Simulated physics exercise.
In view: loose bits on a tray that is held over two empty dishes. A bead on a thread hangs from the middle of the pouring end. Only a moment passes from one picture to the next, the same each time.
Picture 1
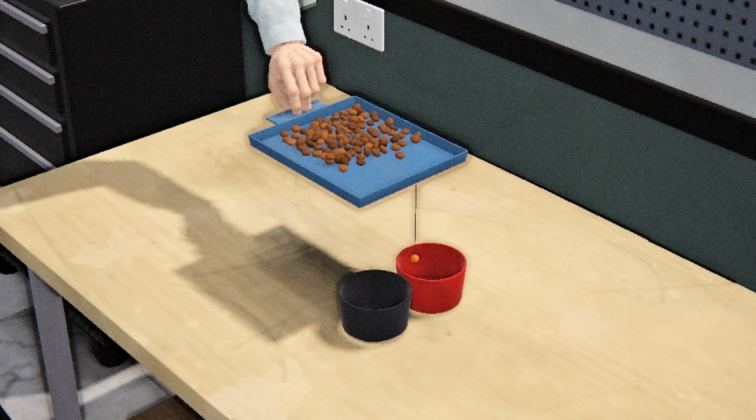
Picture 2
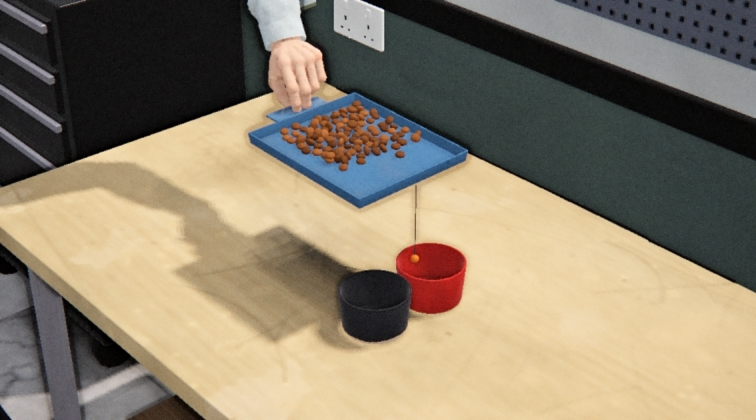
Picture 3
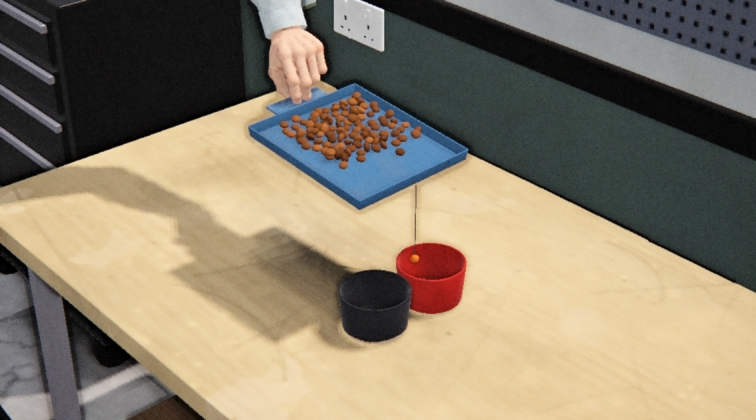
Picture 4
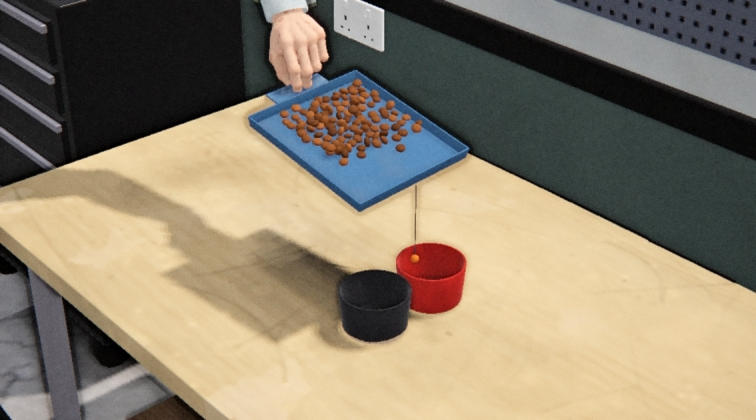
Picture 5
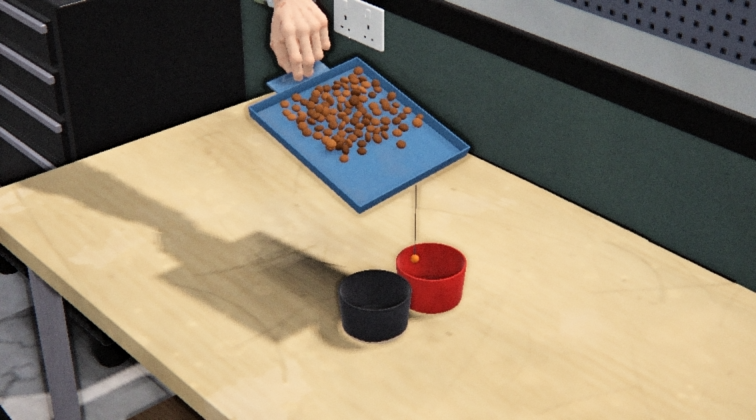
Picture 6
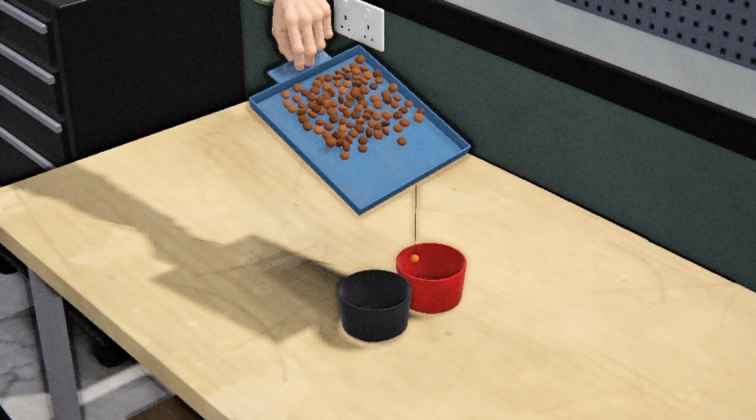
A hand raised the back of a blue tray of brown kibble, tilting it more and more steeply toward its front left corner, while the black and red bowls below stayed still and empty.
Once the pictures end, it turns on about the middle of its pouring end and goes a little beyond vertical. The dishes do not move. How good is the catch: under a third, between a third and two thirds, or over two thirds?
In the dishes lies from one third to two thirds of it.
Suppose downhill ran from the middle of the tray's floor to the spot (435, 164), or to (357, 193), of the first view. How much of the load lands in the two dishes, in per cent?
Near 30 % and 80 %.
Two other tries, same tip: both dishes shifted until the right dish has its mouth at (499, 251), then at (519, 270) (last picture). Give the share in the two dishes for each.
Near 20 % and 10 %.
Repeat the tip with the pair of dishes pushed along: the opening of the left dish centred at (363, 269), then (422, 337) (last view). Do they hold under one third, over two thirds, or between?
At the first place under a third, at the second under a third.
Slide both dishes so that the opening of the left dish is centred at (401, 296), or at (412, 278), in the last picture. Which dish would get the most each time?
The first try: The left one. The second: The left dish.
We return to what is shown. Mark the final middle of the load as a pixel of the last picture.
Near (394, 331).
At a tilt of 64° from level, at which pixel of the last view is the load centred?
At about (382, 187).
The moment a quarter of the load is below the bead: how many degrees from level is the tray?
Near 75 degrees.
Just after the last frame, tray tipped steeply; the larger part on the tray; about a tenth in the air.
A moment on, tray tipped past a quarter turn; roughly a quarter on the tray; roughly a third in the left dish; just a few in the right dish; roughly a third outside both; about a tenth in the air.
Further on, tray tipped past a quarter turn; roughly half in the left dish; just a few in the right dish; roughly half outside both.
When it is over, tray tipped past a quarter turn; roughly half in the left dish; just a few in the right dish; roughly half outside both.
